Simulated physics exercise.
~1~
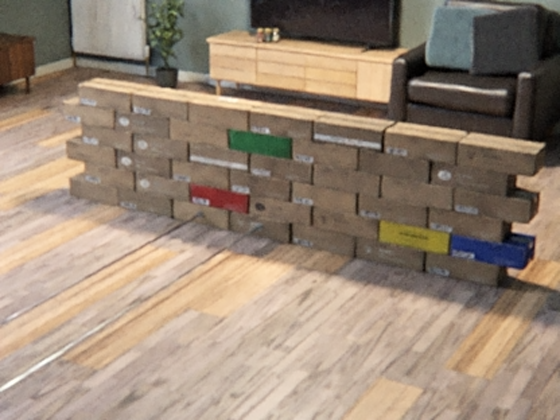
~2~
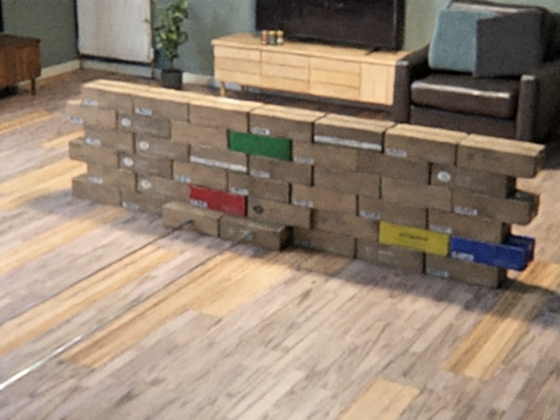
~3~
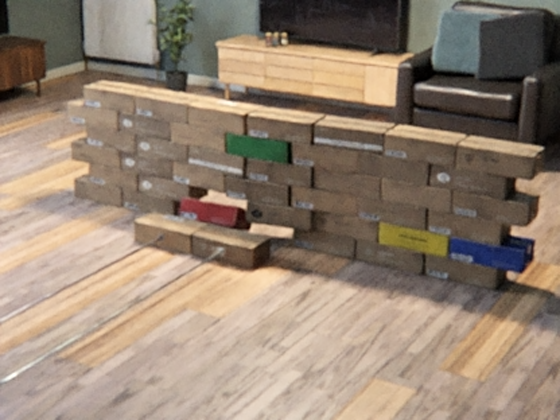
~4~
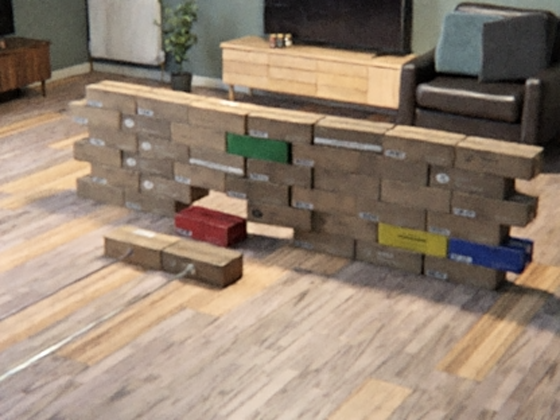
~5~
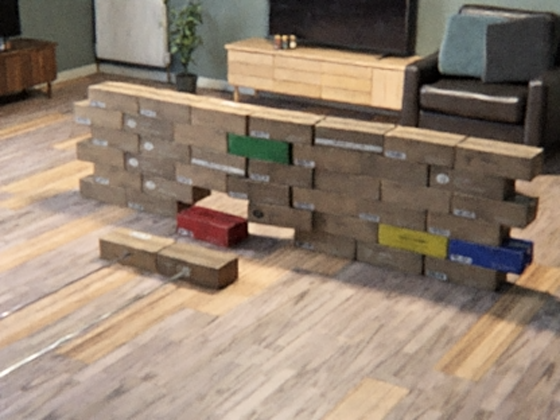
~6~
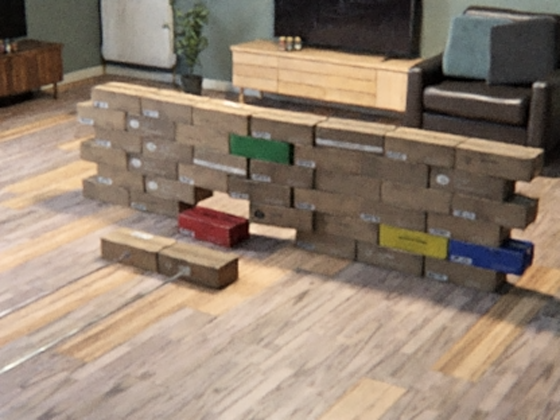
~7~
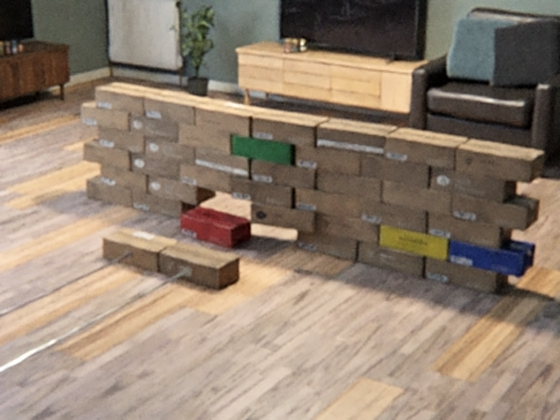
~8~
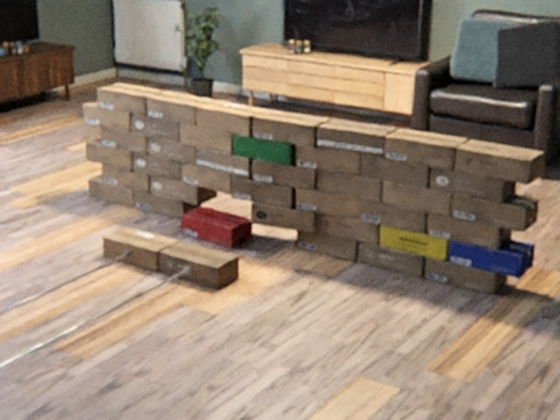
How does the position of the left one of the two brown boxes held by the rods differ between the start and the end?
At the start it sits in the bottom row of the wall, beneath the red box. At the end it lies out on the open floor in front of the wall, further left and nearer the viewer.
